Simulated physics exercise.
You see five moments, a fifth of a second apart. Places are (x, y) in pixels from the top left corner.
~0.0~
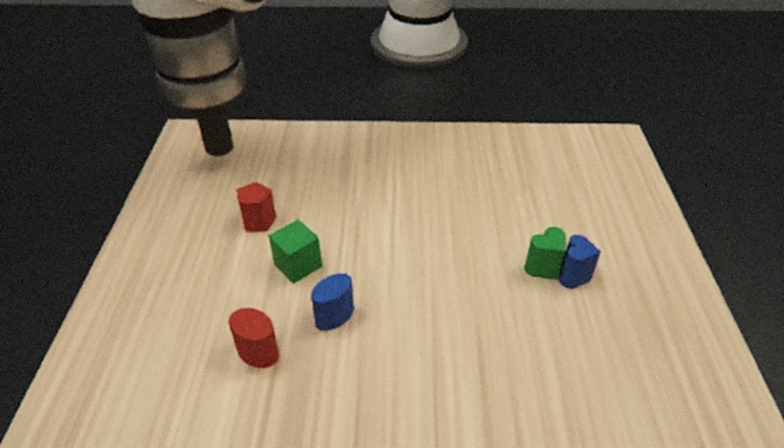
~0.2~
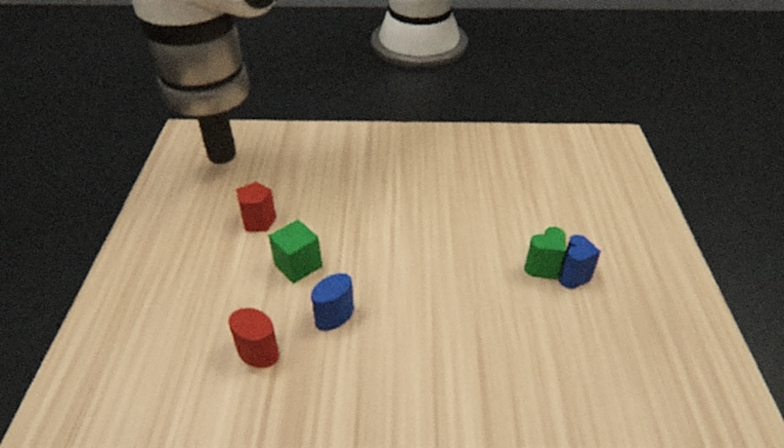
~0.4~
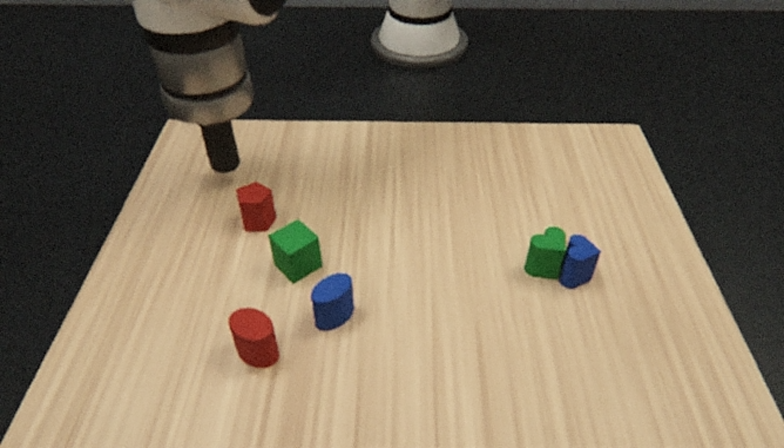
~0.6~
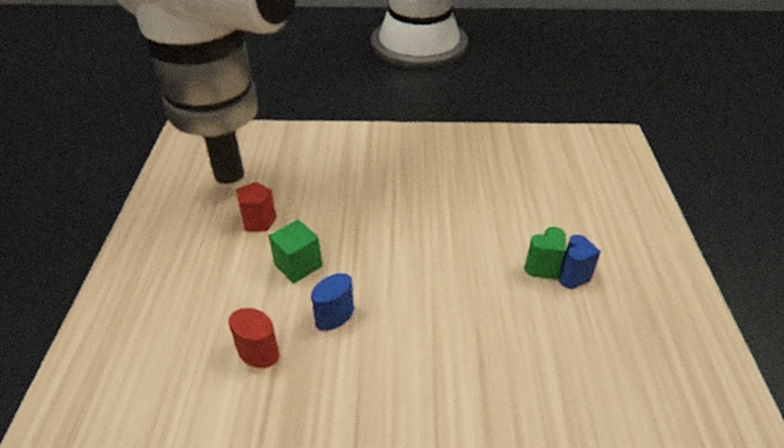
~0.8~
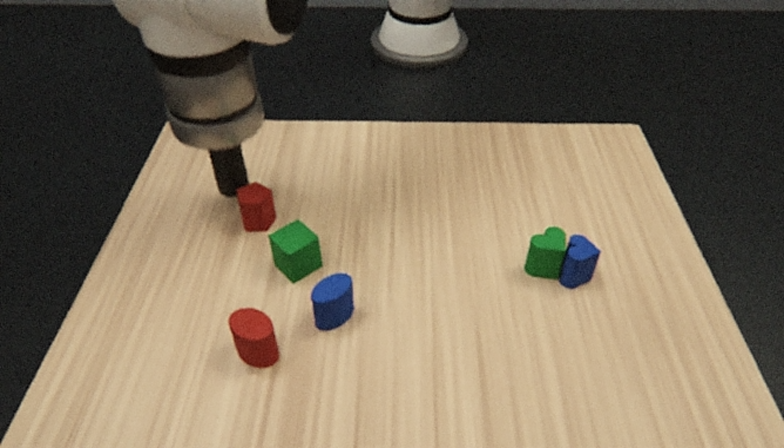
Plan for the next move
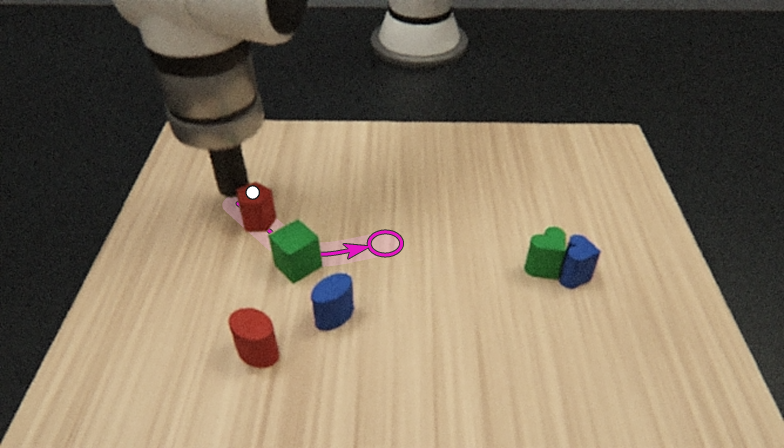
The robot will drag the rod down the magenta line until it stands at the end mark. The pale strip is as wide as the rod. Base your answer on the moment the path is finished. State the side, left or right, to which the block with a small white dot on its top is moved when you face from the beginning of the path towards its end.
Its shift is rightward.
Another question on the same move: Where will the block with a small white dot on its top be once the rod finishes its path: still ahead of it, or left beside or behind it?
Slipped clear.
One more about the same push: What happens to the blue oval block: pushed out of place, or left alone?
The blue oval block changes place.
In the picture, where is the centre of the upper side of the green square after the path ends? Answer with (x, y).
The centre of its top will be at (339, 270).
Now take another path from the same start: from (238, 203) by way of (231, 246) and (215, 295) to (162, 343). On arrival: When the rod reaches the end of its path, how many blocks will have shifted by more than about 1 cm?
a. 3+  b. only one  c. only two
b: Only one.
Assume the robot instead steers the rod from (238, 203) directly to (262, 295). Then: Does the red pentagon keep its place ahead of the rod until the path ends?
It seems not.
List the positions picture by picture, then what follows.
Lower end of the rod (220, 149), tops of blocks, red pentagon (253, 193), green square (293, 236), blue oval block (332, 287), in the first picture.
Rod (222, 156), blocks as before, in the second picture.
Rod (226, 165), blocks as before, in the third picture.
Rod (230, 176), blocks as before, in the fourth picture.
Rod (234, 189), red pentagon (253, 193), green square (293, 236), blue oval block (332, 287), in the fifth picture.
The drawn path runs from (238, 203) by way of (272, 233) and (323, 254) to (385, 243); the dot is on the red pentagon.
The first path, step by step. One third of the way, rod (270, 219); red pentagon (292, 217), turned 25° anticlockwise; green square (301, 240), turned 20° clockwise.
Two thirds of the way, rod (322, 239); red pentagon (342, 243); green square (336, 270), turned 45° clockwise; blue oval block (335, 297), turned 30° clockwise.
At the end, rod (385, 228); red pentagon (359, 244), turned 20° clockwise; green square (339, 270), turned 55° clockwise; blue oval block (334, 298), turned 30° clockwise.
